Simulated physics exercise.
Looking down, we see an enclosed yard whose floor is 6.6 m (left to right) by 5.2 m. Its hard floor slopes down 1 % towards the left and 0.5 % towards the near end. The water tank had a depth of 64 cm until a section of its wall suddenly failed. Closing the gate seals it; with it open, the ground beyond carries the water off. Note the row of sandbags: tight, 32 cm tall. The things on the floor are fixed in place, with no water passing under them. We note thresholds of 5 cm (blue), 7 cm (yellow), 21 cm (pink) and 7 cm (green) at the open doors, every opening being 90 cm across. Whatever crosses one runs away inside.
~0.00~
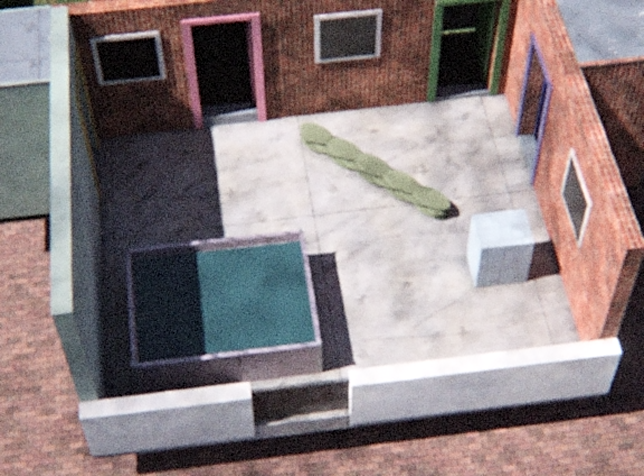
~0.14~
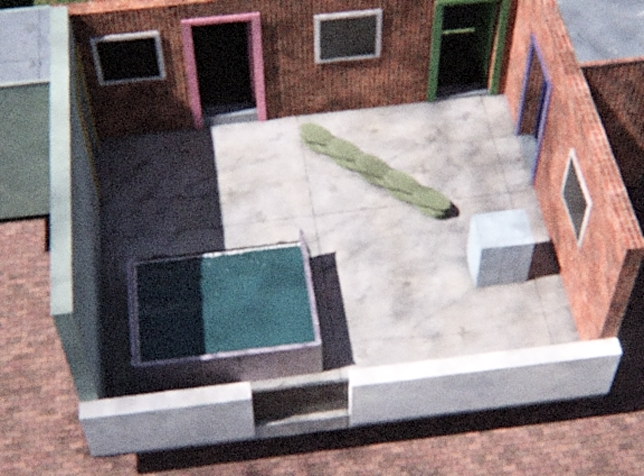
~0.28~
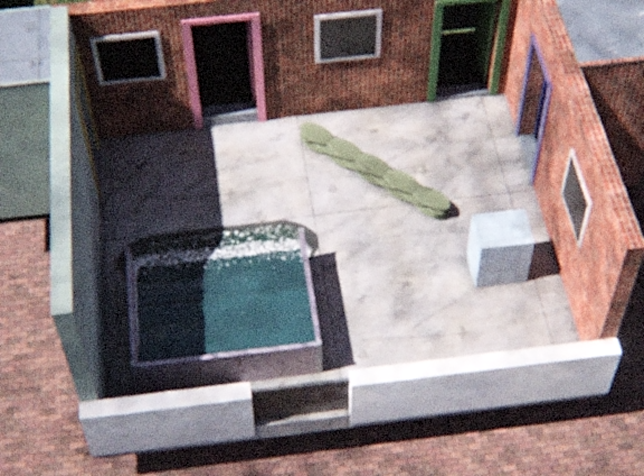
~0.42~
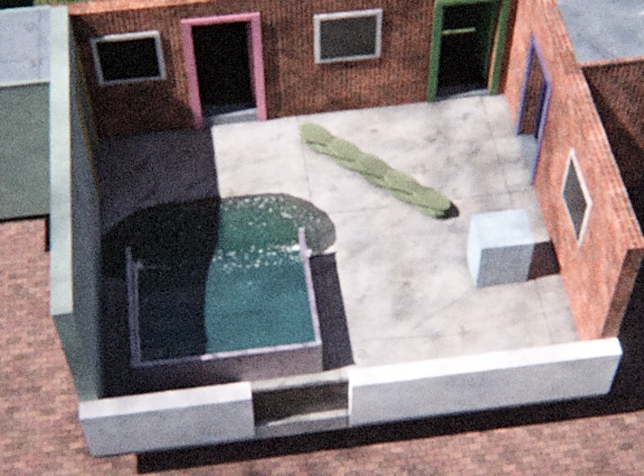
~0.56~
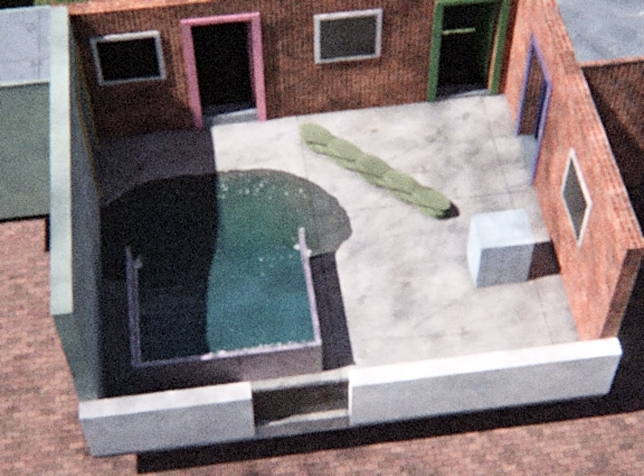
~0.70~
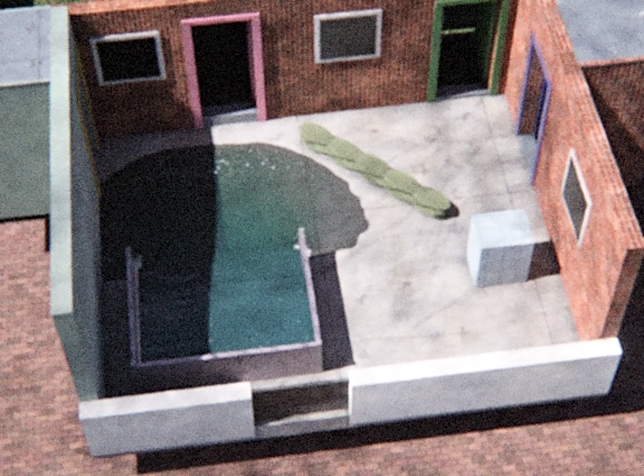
Water sits still in an open tank in a walled yard, then breaks out through the tank's far side in a foaming rush. It spreads over the pale floor as a widening dark sheet, reaching towards the back wall and rightwards, nearing the green row of sandbags while the foam thins.
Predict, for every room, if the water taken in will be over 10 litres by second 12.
Prediction: For the blue door, over 10 litres; for the yellow door, over 10 litres; for the pink door, over 10 litres; for the green door, not over 10 litres.
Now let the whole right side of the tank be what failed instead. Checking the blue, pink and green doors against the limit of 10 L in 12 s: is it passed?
So blue ends up past the limit, pink short of it, green past the limit.
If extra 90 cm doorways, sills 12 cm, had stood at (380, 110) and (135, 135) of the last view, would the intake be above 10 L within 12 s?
Within it, exceeded.
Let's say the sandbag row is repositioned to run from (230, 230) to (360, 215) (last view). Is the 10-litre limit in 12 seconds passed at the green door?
Against that limit: Green over.
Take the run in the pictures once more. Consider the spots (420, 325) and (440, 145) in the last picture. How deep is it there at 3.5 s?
0 and 2 cm.
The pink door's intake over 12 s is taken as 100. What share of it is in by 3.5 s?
Roughly 100%.
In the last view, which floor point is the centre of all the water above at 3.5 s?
The water's centre sits at about (233, 208).
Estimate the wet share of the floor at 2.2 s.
Close to 40 in a hundred parts are wet.
After 1.4 s water covers 35 % of the floor and is deepest (43 cm) near (98, 140); blue door not reached, yellow door 12 cm at the sill, 0 L in, pink door 36 cm at the sill, 21 L in, green door not reached.
After 2.2 s water covers 40 % of the floor and is deepest (40 cm) near (110, 138); blue door not reached, yellow door 29 cm at the sill, 62 L in, pink door 36 cm at the sill, 81 L in, green door not reached.
After 3.5 s water covers 60 % of the floor and is deepest (24 cm) near (99, 174); blue door 9 cm at the sill, 1 L in, yellow door 23 cm at the sill, 250 L in, pink door 23 cm at the sill, 131 L in, green door 3 cm at the sill, 0 L in.
After 7.0 s water covers 95 % of the floor and is deepest (16 cm) near (108, 429); blue door 3 cm at the sill, 17 L in, yellow door 11 cm at the sill, 385 L in, pink door 7 cm at the sill, 134 L in, green door 4 cm at the sill, 1 L in.
After 12.0 s water covers 95 % of the floor and is deepest (14 cm) near (108, 429); blue door 2 cm at the sill, 17 L in, yellow door 10 cm at the sill, 399 L in, pink door 7 cm at the sill, 134 L in, green door 1 cm at the sill, 1 L in.
